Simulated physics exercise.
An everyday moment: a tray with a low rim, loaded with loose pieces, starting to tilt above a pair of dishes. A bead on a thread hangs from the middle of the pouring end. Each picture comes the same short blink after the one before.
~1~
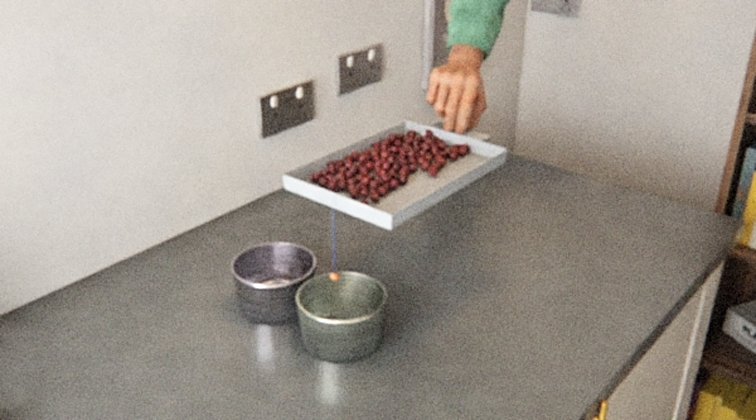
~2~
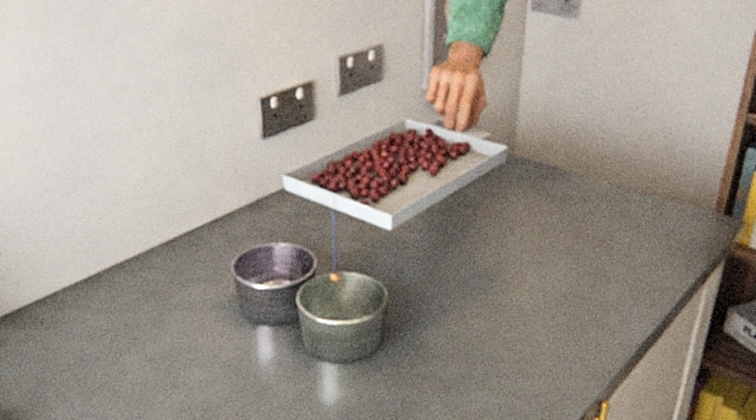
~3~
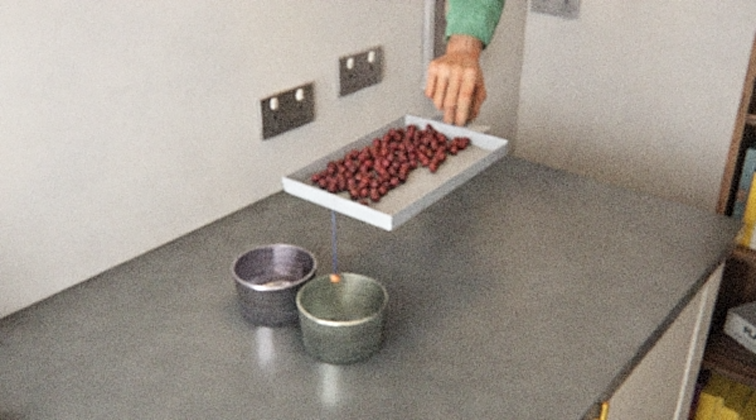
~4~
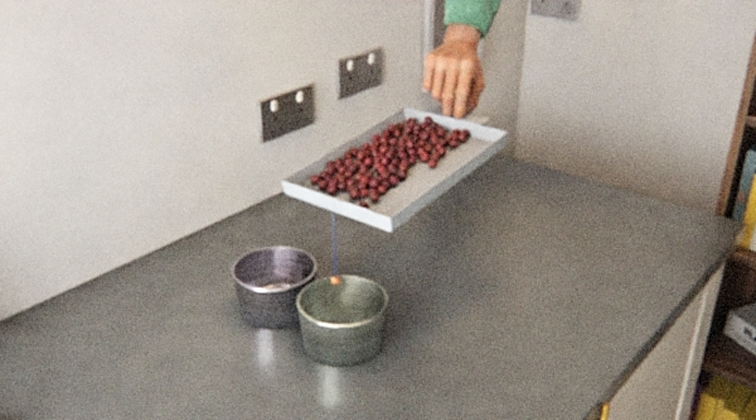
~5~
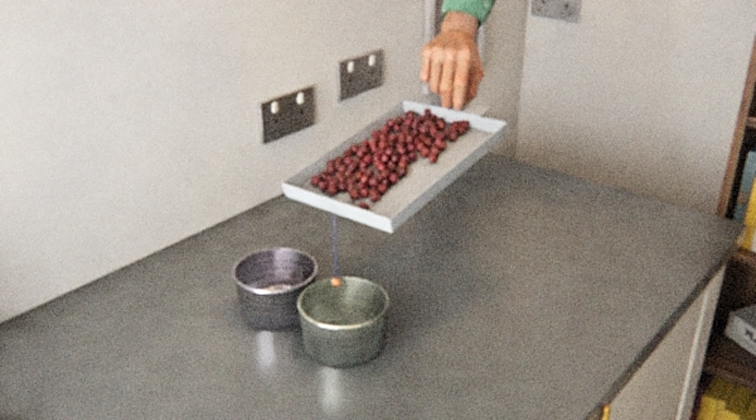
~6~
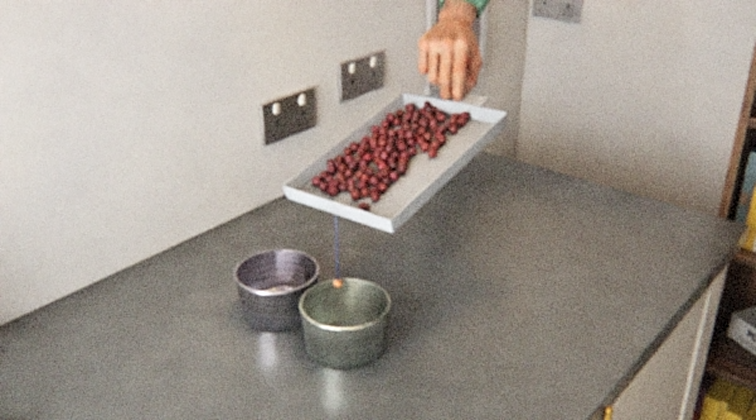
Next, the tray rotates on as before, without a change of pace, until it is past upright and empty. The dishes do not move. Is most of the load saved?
Caught overall: Only the smaller part.
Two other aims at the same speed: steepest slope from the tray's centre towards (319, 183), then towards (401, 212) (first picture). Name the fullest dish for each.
The first try: Left. The second: The right dish.
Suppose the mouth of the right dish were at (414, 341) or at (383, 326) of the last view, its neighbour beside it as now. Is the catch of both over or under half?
The first try: Not half. The second: The smaller part.
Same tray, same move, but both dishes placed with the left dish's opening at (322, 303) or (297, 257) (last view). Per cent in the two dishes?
The first gives 30 %, the second 0 %.
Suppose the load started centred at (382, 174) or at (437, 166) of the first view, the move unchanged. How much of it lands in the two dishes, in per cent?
First some 30, then 30 per cent.
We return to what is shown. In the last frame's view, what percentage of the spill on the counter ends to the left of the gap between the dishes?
Some 90 per cent.
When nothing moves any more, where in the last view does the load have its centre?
Around (274, 352).
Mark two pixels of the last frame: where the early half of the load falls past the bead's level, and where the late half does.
First near (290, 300), later near (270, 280).
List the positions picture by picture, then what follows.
Corners of the pouring end at (285, 174) and (391, 214), level; middle of the load at (391, 162), dried cherries; left dish at (244, 297); right dish at (312, 333); bead on its thread at (335, 277), in the first picture.
Corners of the pouring end at (285, 175) and (391, 214), level; middle of the load at (391, 161), in the second picture.
Corners of the pouring end at (284, 177) and (390, 215), tipped barely, lowest at the left corner; middle of the load at (391, 159), in the third picture.
Corners of the pouring end at (284, 180) and (390, 217), tipped a little, lowest at the left corner; middle of the load at (390, 155), in the fourth picture.
Corners of the pouring end at (284, 183) and (389, 218), tipped a little, lowest at the left corner; middle of the load at (390, 151), in the fifth picture.
Corners of the pouring end at (285, 185) and (390, 219), tipped a little, lowest at the left corner; middle of the load at (390, 147); left dish at (247, 304); right dish at (315, 340), in the sixth picture.
Soon, tray tipped steeply; nearly all on the tray; a stray few in the air.
A while on, tray tipped right over; nearly all on the tray; a stray few outside both.
Towards the end, tray tipped past a quarter turn; a small part in the right dish; about a quarter in the left dish; about two thirds outside both.
Finally, tray tipped past a quarter turn; a small part in the right dish; about a quarter in the left dish; about two thirds outside both.
